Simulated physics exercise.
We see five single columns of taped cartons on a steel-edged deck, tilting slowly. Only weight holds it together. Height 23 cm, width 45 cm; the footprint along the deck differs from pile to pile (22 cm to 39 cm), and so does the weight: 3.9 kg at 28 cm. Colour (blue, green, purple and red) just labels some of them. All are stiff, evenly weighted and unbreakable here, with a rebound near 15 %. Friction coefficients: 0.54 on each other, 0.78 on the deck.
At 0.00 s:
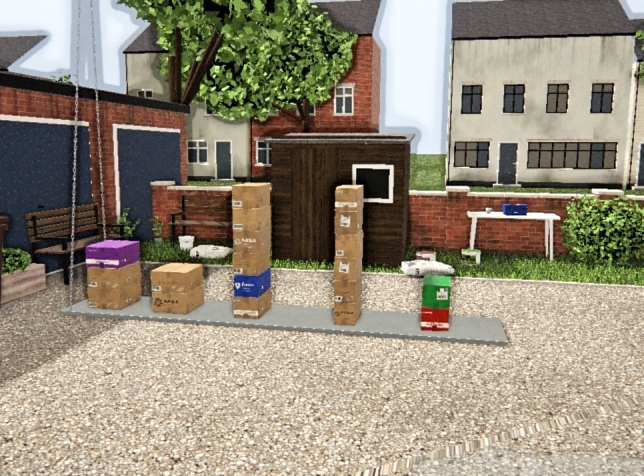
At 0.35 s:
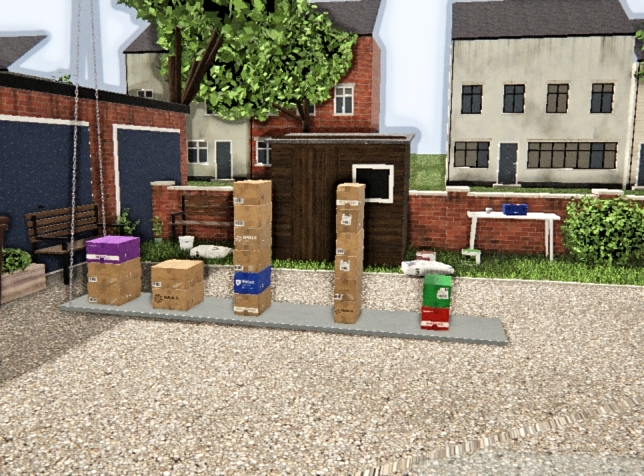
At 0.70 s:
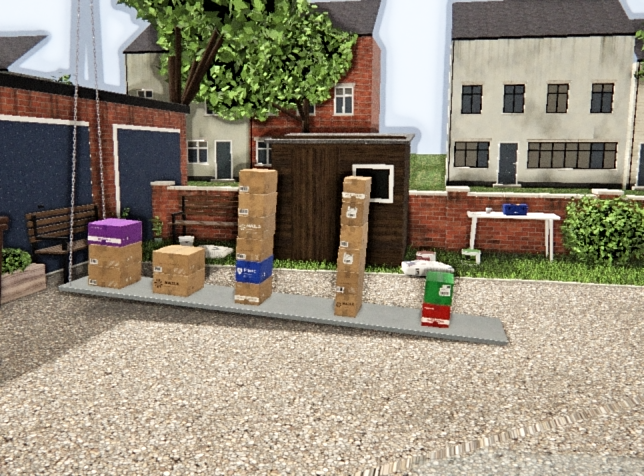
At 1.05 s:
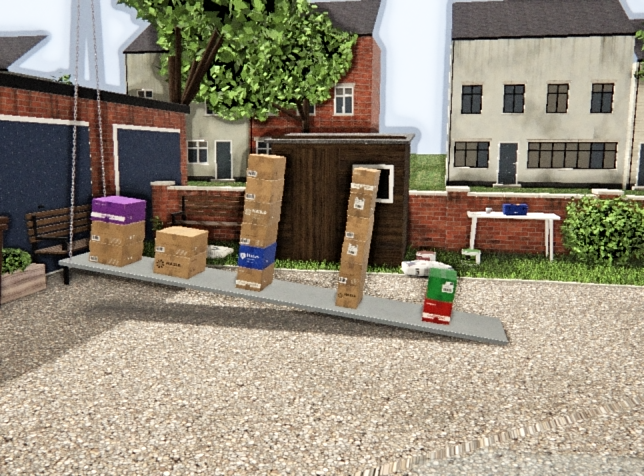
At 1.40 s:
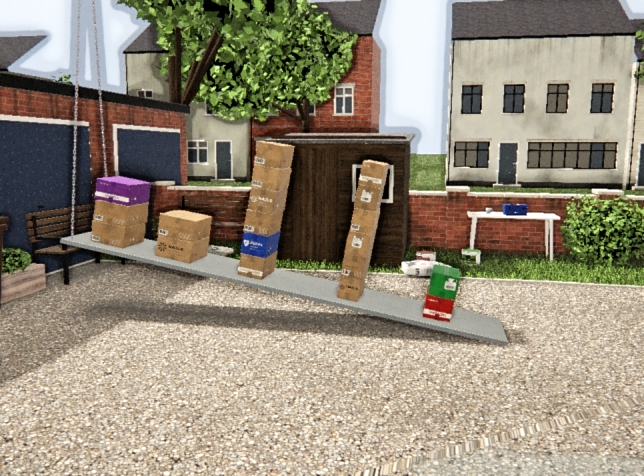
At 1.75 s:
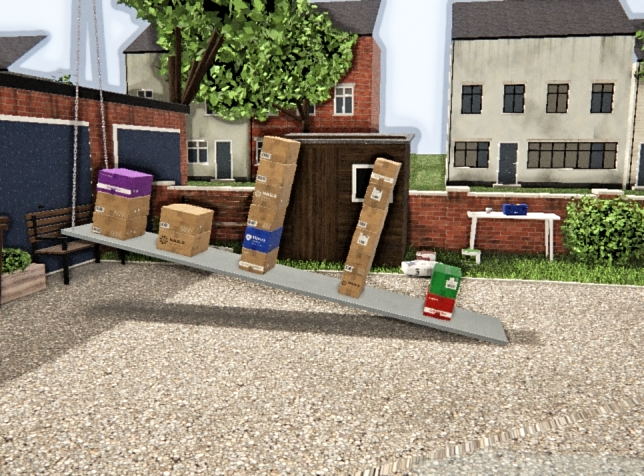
A grey deck carrying five piles of cardboard boxes rose slowly at its left end, sloping down to the right, and the piles leaned rightward with it, the tall narrow one most noticeably.
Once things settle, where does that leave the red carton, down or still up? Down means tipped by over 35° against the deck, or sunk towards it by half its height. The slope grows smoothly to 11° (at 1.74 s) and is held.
It holds its level.
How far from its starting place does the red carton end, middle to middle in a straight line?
Roughly 20 cm away.
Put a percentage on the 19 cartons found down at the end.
Roughly 70 per cent of them.
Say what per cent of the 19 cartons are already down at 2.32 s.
By then 30 per cent.
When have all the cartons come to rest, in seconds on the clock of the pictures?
Near 4.0 s.
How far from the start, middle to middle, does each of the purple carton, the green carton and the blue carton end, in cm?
Purple 80, green 60, blue 60.
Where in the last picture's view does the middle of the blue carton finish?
Around (310, 268).
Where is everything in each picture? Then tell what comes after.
In the first picture (each place is the centre of the face we see best; leans and shifts are taken against what carries them), middle of the deck's edge (266, 327) slope 0°; red carton (435, 320); blue carton (246, 286); green carton (436, 297); all as stacked.
Middle of the deck's edge (266, 324) slope 1°; red carton (435, 319), in the second picture.
Middle of the deck's edge (266, 314) slope 3°; red carton (436, 316), in the third picture.
Middle of the deck's edge (267, 301) slope 7°; red carton (437, 312), in the fourth picture.
Middle of the deck's edge (269, 289) slope 10°; red carton (438, 309), in the fifth picture.
Middle of the deck's edge (269, 284) slope 11°; red carton (439, 308); blue carton (257, 240); green carton (445, 285); steepest lean 4°, the carton at (371, 219); 8 have shifted, in the sixth picture.
By 2.32 s, slope 11°; 6 of the 19 cartons down; red carton unmoved; blue carton tilted 12°.
By 2.82 s, slope 11°; 12 of the 19 cartons down; red carton tilted 20°; blue carton tilted 62°, 7 cm lower.
When it is over (4.1 s), slope 11°; 13 of the 19 cartons down; red carton moved 14 cm; blue carton on its side; purple carton unmoved. In pixels of the last frame, middles, red carton near (454, 305), blue carton near (310, 268).
